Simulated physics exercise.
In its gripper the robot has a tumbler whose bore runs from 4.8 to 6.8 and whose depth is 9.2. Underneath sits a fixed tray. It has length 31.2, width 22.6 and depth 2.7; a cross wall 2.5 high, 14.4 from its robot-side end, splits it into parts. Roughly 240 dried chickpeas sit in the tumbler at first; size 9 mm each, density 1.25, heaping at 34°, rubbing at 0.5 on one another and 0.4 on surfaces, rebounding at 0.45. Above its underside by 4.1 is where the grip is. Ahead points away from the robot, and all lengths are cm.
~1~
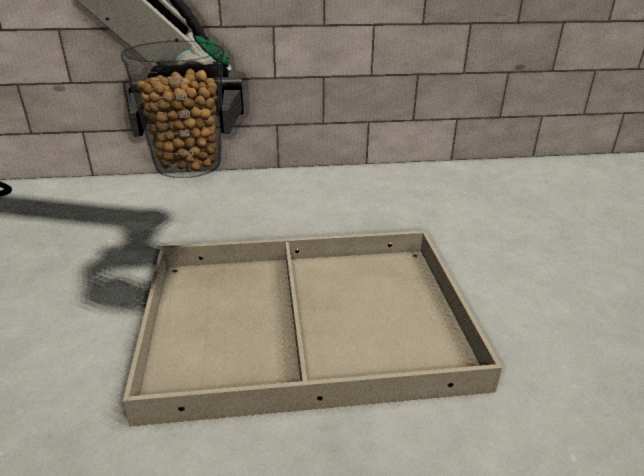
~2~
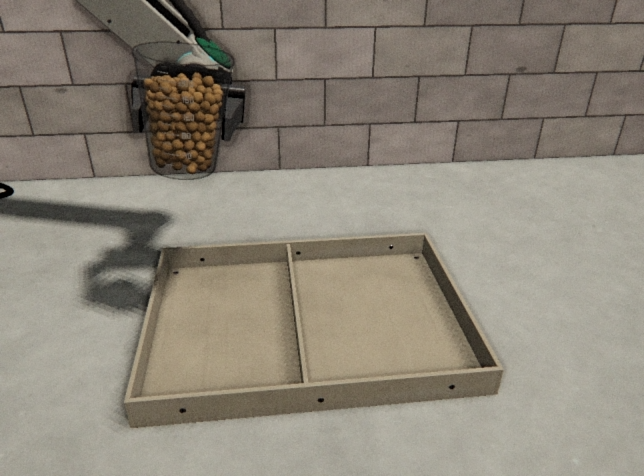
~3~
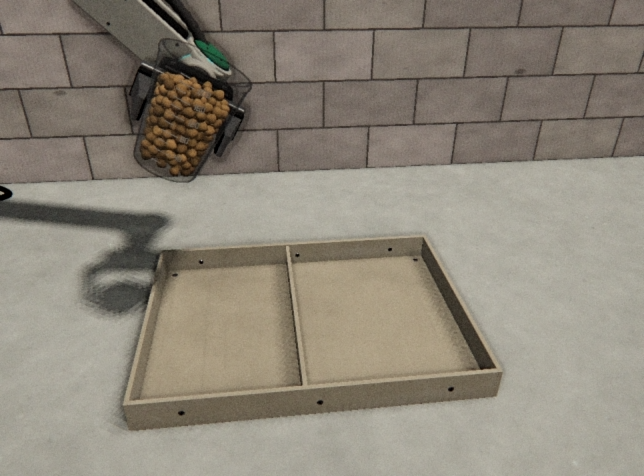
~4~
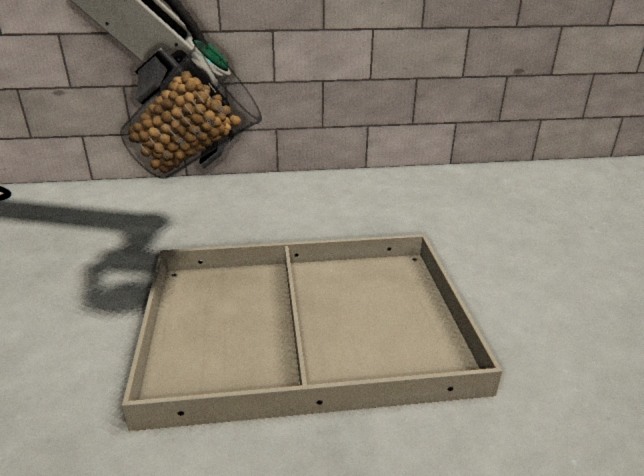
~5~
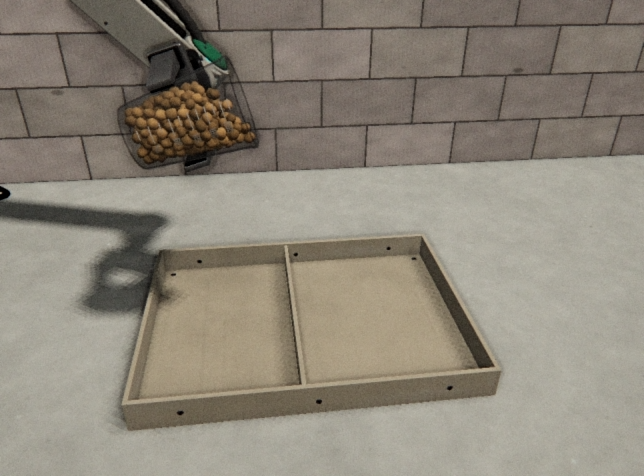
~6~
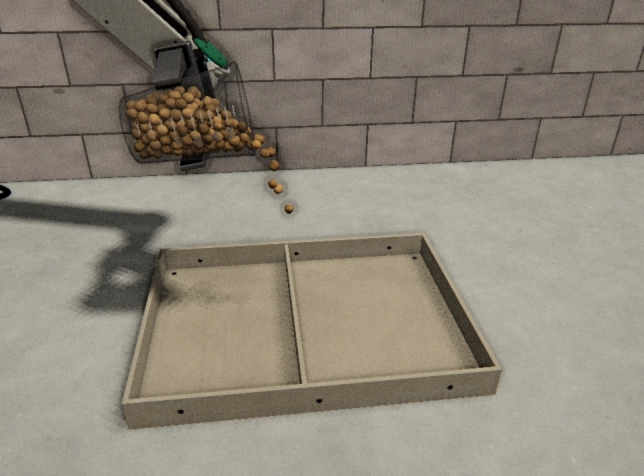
A clear tumbler of chickpeas tilts rightward in a robot gripper, and a few drop out.
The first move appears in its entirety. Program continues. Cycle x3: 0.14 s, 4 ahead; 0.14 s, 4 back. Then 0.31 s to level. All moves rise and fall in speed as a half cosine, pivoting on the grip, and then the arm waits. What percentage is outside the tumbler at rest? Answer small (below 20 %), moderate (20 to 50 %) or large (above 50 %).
It is large.
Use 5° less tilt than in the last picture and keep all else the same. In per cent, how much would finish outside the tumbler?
Roughly 65 percent then.
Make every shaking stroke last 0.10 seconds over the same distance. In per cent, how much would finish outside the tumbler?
In that case it would be near 90 percent.
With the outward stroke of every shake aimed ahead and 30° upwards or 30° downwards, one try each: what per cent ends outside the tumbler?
Roughly 85 per cent, then 60 per cent.
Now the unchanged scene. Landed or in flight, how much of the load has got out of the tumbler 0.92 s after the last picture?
About 75 in a hundred parts are out by then.
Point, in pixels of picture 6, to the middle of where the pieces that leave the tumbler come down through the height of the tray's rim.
Roughly at (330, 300).
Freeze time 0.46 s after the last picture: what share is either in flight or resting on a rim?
My guess is some 2 in a hundred.
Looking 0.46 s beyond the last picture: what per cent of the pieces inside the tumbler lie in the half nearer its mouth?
Some 65 percent is in that half.
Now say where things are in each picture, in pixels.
The first frame shows tumbler middle at (181, 113), level; upper third of the load around (177, 92), from x 140 to 210, top at y 75; 242 in the tumbler.
The second frame shows tumbler middle at (184, 115), tilted 8° forward; upper third of the load around (181, 94), from x 150 to 220, top at y 80.
The third frame shows tumbler middle at (185, 118), tilted 28° forward; upper third of the load around (183, 97), from x 145 to 225, top at y 80.
The fourth frame shows tumbler middle at (186, 119), tilted 53° forward; upper third of the load around (187, 101), from x 135 to 235, top at y 75.
The fifth frame shows tumbler middle at (186, 121), tilted 73° forward; upper third of the load around (183, 107), from x 130 to 250, top at y 85.
The sixth frame shows tumbler middle at (187, 121), tilted 81° forward; upper third of the load around (178, 110), from x 130 to 290, top at y 90; 236 in the tumbler, 6 in flight or on a rim.
Then, 0.46 s after the last picture, tilted 81° forward, highest piece 22 above the table; 133 in the tumbler, 83 in the far-side part, 21 in the robot-side part, 5 in flight or on a rim.
Then, 0.92 s after the last picture, tilted 68° forward, highest piece 22 above the table; 135 in the far-side part, 57 in the tumbler, 34 in the robot-side part, 1 on the table or floor, 15 in flight or on a rim.
Then, 1.35 s after the last picture, level, highest piece 22 above the table; 142 in the far-side part, 56 in the tumbler, 43 in the robot-side part, 1 on the table or floor.
Then, 2.40 s after the last picture, level, highest piece 22 above the table; 142 in the far-side part, 56 in the tumbler, 43 in the robot-side part, 1 on the table or floor.
Final count, 142 in the far-side part, 56 in the tumbler, 43 in the robot-side part, 1 on the table or floor. That is 77 % outside the tumbler.
